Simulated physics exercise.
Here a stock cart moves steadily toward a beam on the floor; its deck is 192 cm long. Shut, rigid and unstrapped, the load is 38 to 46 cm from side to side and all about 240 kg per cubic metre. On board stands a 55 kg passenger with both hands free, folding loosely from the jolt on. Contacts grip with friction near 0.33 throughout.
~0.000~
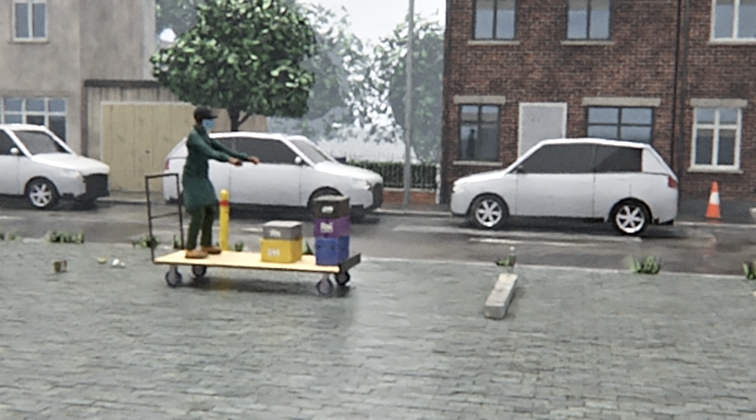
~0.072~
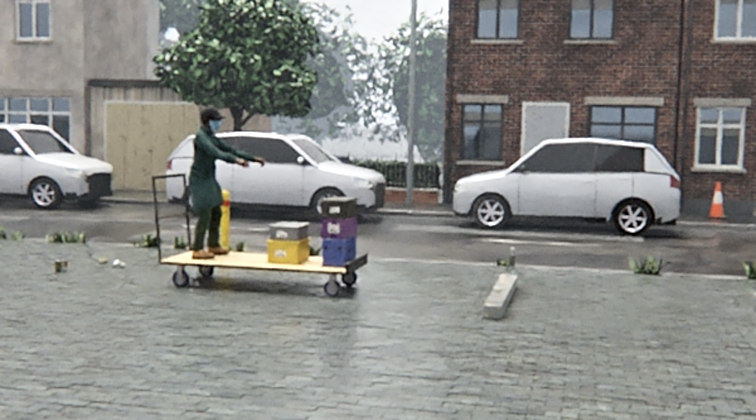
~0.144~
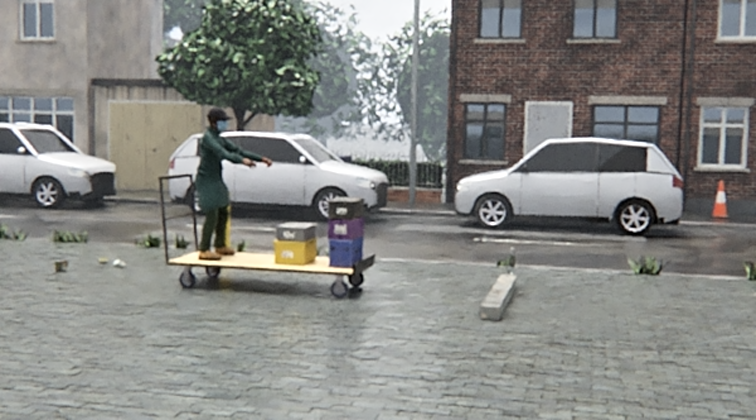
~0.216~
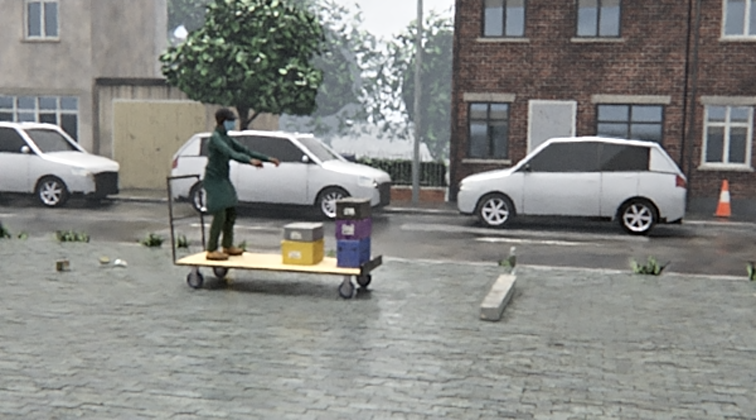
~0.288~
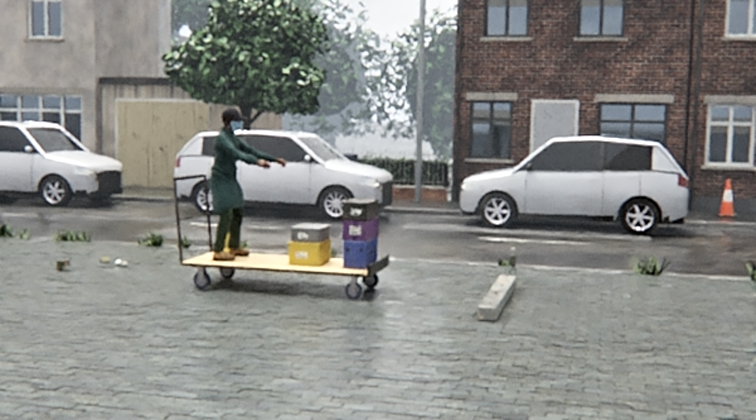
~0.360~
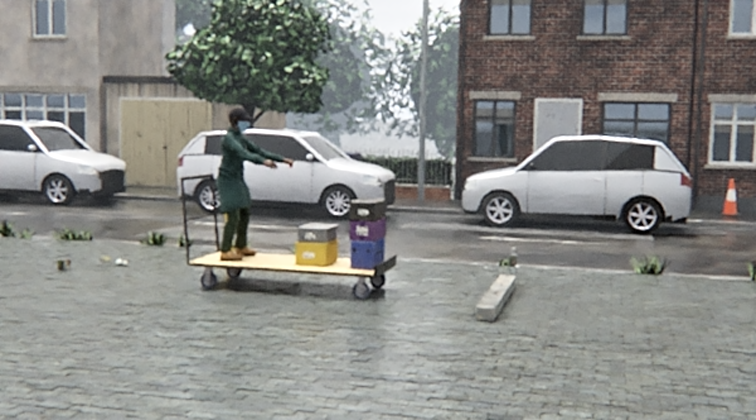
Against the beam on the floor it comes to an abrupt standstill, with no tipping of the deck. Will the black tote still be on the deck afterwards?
No, over the edge.
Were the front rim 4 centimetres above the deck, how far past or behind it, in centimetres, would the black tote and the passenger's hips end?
Black 70 past, hips 120 behind.
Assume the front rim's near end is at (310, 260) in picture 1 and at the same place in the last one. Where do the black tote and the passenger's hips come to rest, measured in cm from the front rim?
Black overshoots the rim by 120 cm, while the hips stay 110 cm short of it.
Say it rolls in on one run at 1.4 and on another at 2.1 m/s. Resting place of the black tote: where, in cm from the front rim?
It would rest 80 cm beyond the rim first and 120 cm beyond it next.
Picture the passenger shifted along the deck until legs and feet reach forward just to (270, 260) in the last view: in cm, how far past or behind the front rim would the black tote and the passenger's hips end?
Result: Black 70 cm beyond the rim; hips 100 cm short of it.
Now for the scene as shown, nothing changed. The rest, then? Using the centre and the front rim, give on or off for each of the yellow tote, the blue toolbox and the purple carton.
By the last picture you'd see yellow retained, blue retained and purple shed.
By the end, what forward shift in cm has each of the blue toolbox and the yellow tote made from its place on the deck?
Ahead by: Blue 5, yellow 25 (cm).
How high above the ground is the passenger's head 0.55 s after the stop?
70 cm above it.
After 1.35 s the deck stops.
After 1.60 s the black tote is 1 cm past the rim, tilted 10°, near (502, 216) in the last picture's view.
After 1.90 s the black tote is 28 cm past the rim, tilted 70°, near (530, 242) in the last picture's view.
After 2.35 s the black tote is 64 cm past the rim, tilted 170°, near (567, 296) in the last picture's view.
Final state at 3.4 s, past the rim, black tote and purple carton; behind it, blue toolbox, grey tote, yellow tote and the passenger's hips.
